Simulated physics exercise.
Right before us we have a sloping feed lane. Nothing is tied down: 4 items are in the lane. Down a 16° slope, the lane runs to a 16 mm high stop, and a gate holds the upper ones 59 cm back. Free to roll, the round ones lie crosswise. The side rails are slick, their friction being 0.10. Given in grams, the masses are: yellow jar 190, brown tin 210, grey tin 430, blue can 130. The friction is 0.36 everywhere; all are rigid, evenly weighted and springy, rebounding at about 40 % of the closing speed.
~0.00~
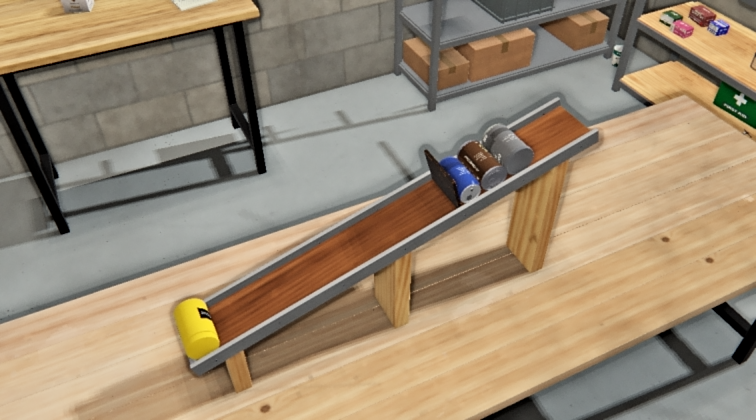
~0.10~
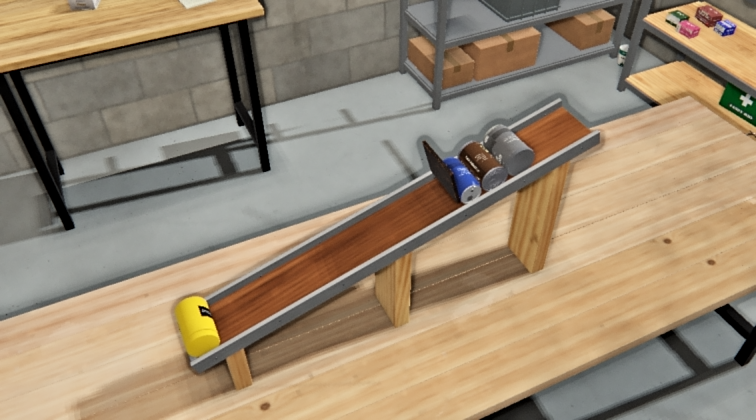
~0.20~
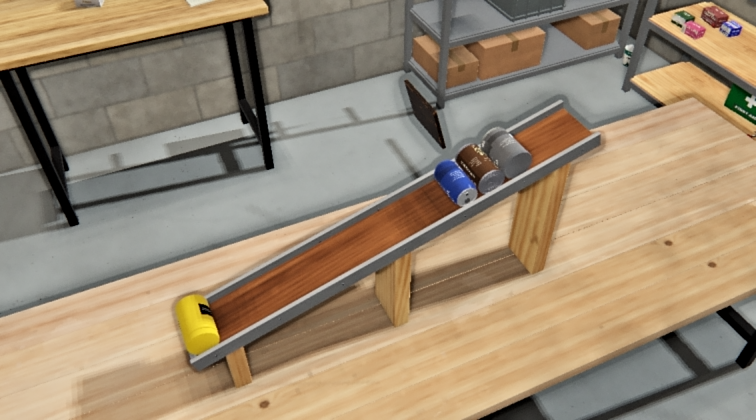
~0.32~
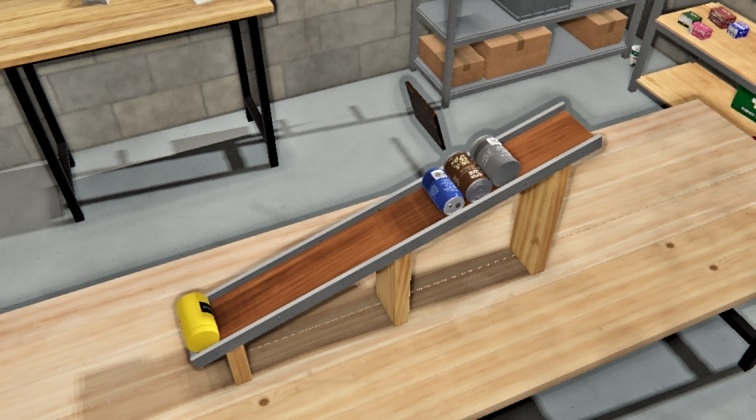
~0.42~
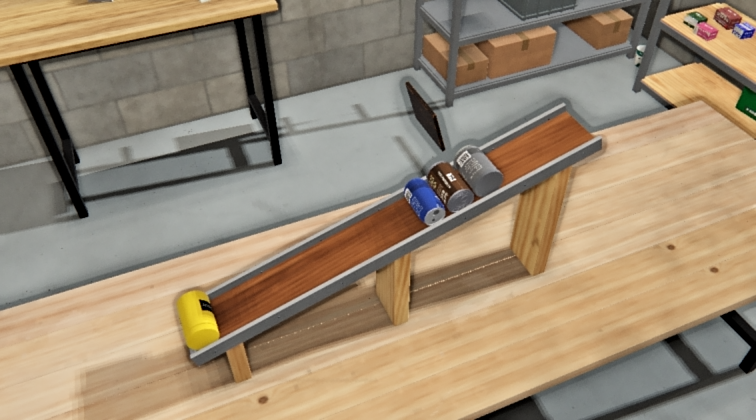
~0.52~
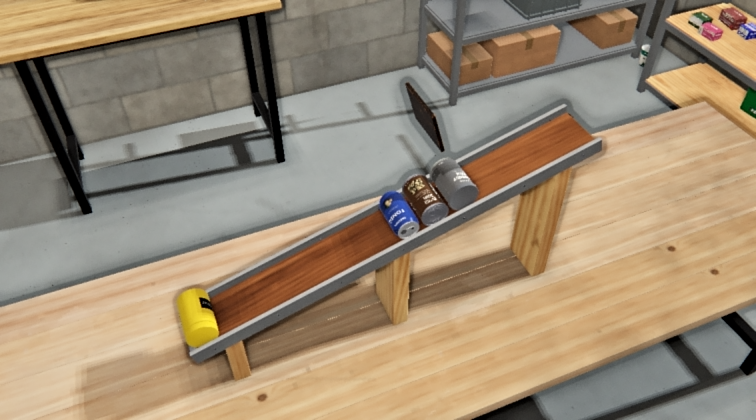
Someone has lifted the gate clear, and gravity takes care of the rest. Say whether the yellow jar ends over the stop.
As it turns out, the yellow jar makes it past the end.
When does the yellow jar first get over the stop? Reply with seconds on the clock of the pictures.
I'd say around the 1.0 s mark.
After 0.82 s, leader 21 cm from the stop; yellow jar near (197, 318).
After 1.42 s, yellow jar and blue can now over the stop.
After 2.22 s, grey tin halted.
After 3.22 s, brown tin halted; grey tin halted.
In the end (4.2 s), over the stop, yellow jar and blue can; the other 2 in the lane.
